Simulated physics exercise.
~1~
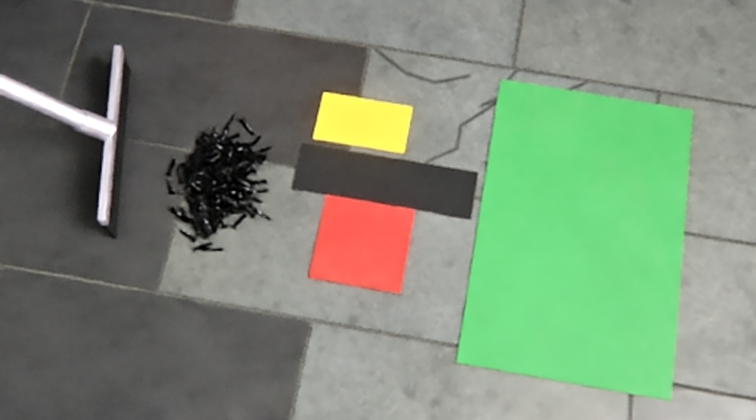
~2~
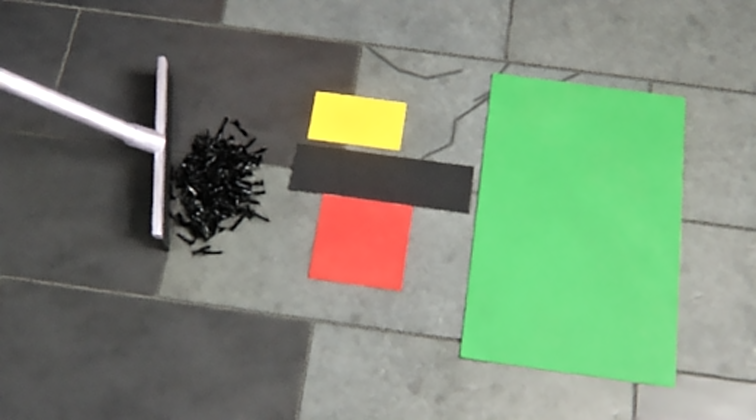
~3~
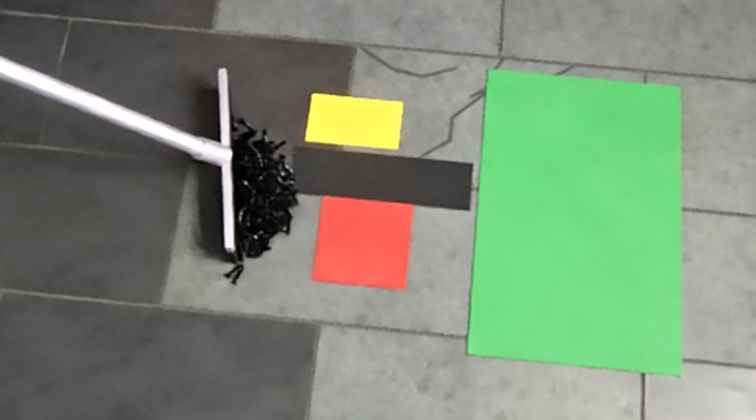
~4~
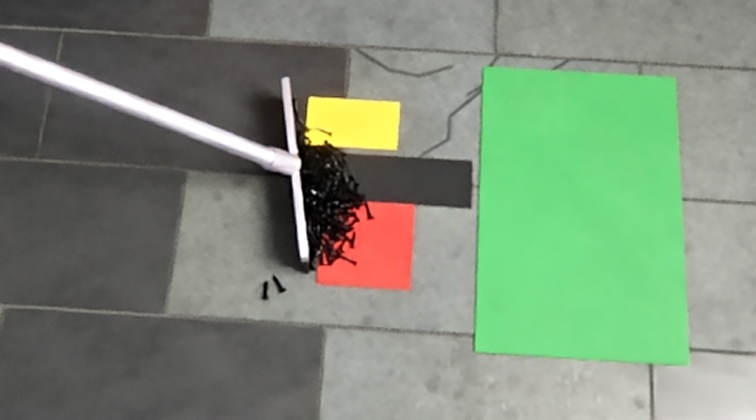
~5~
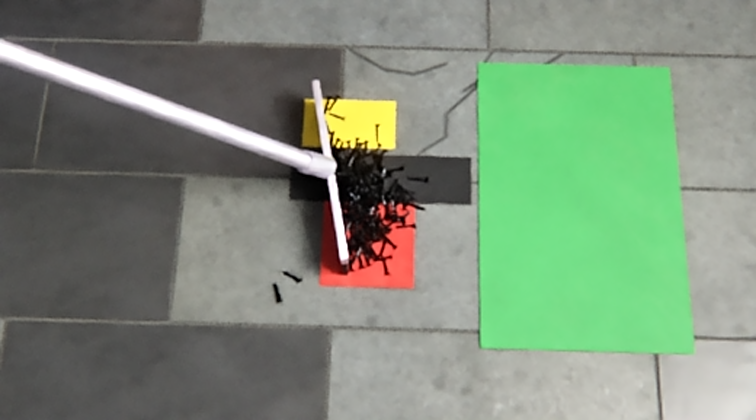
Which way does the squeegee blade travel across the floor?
The blade travels to the right, pushing the dark screws toward and onto the coloured sheets.
The clip opens on a grey tiled floor with a loose pile of small black screws, a white-handled squeegee standing to its left, and yellow, black, red and green sheets lying to its right. The squeegee slides right and closes in on the pile, which stays put at first. The blade then meets the screws and pushes them toward the sheets, bunching them against its front. They ride onto the coloured sheets while a couple are left behind on the bare floor. At the end most screws lie across the black and red sheets, a few are on the yellow, and the green stays empty.
